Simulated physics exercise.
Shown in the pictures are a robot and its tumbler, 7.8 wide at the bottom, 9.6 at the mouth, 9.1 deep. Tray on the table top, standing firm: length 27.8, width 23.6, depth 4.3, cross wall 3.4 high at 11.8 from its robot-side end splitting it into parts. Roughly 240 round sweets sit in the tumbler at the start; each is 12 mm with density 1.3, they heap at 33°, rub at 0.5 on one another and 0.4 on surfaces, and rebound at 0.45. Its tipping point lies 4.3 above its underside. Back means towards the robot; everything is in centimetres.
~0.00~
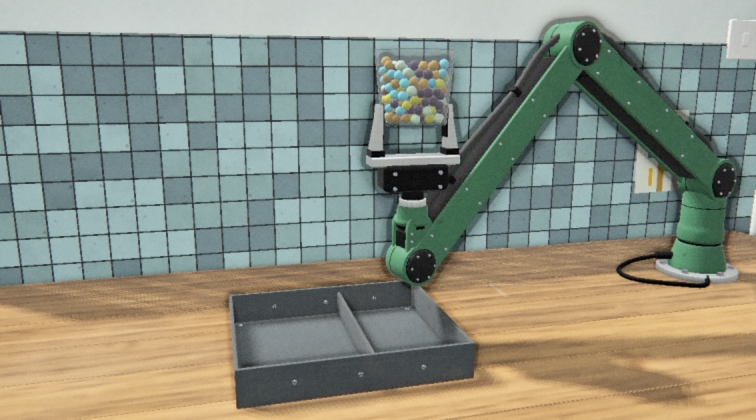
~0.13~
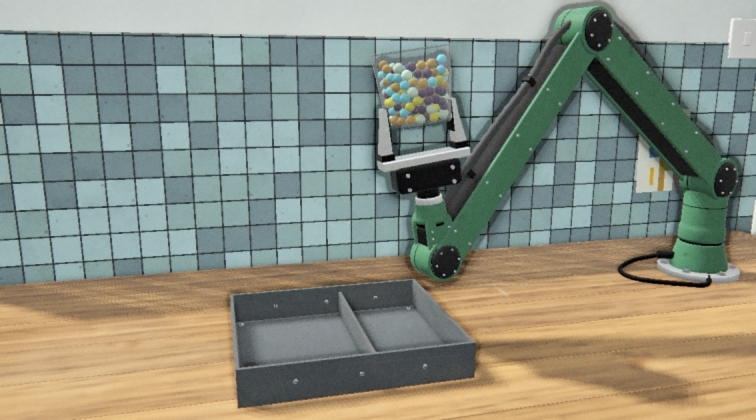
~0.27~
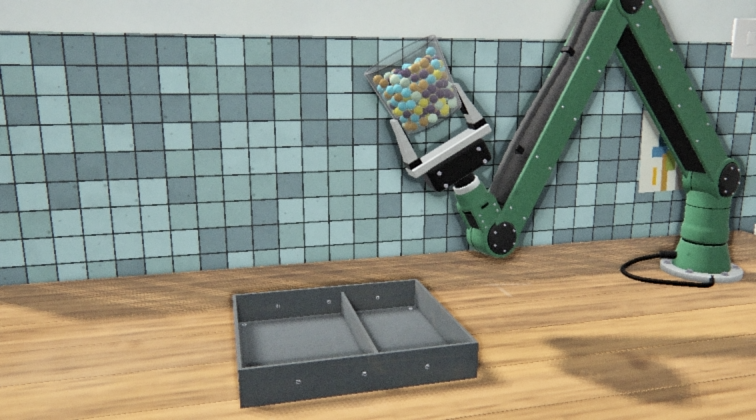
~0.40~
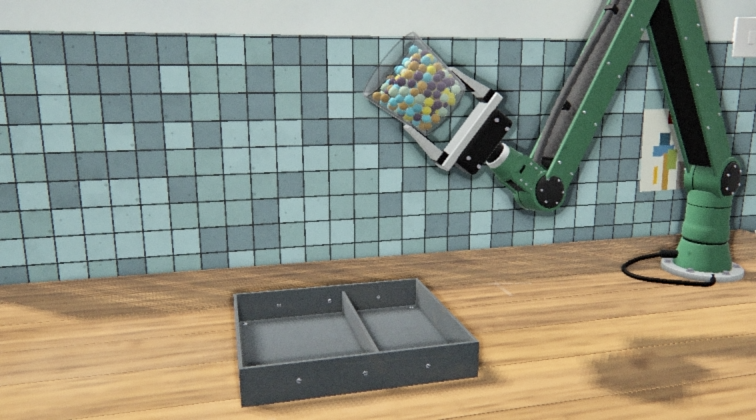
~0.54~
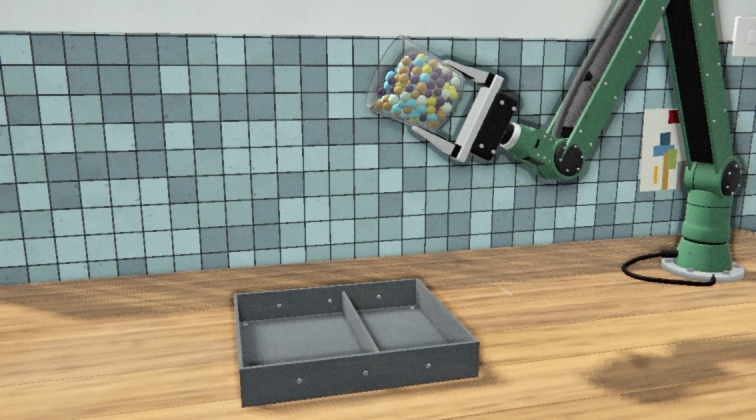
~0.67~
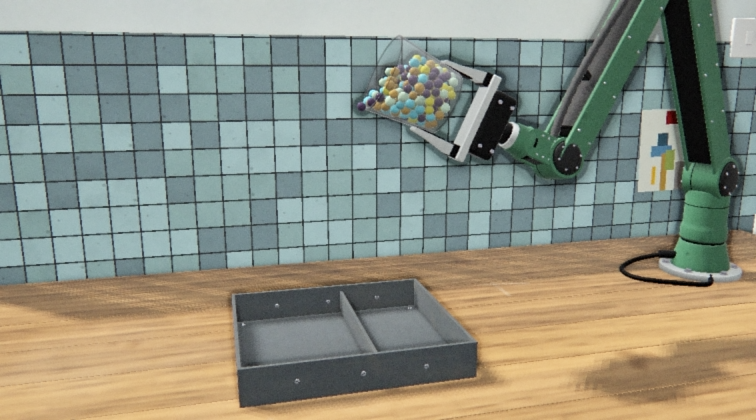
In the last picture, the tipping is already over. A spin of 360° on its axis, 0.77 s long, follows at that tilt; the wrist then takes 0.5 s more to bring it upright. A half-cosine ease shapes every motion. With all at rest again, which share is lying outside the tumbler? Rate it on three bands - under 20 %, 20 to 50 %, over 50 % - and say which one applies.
The lowest band, under 20 %.
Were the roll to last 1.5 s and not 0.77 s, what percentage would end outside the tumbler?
With that change you'd see near 20 per cent.
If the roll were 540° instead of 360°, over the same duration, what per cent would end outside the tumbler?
It would be near 5 per cent.
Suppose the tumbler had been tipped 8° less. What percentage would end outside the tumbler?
About 0 %.
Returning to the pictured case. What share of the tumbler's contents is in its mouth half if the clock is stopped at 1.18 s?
About 45 per cent.
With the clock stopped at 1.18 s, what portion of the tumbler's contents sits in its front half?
60 per cent, roughly.
After 1.18 s, tipped 65°, highest piece 39 above the table; 231 in the tumbler, 5 in the far-side part, 5 in flight or on a rim.
After 1.69 s, tipped 33°, highest piece 38 above the table; 218 in the tumbler, 20 in the far-side part, 1 on the table or floor, 2 in flight or on a rim.
After 2.14 s, upright, highest piece 39 above the table; 217 in the tumbler, 23 in the far-side part, 1 on the table or floor.
After 2.84 s, upright, highest piece 39 above the table; 217 in the tumbler, 23 in the far-side part, 1 on the table or floor.
In the end, 217 in the tumbler, 23 in the far-side part, 1 on the table or floor. That is 10 % outside the tumbler.
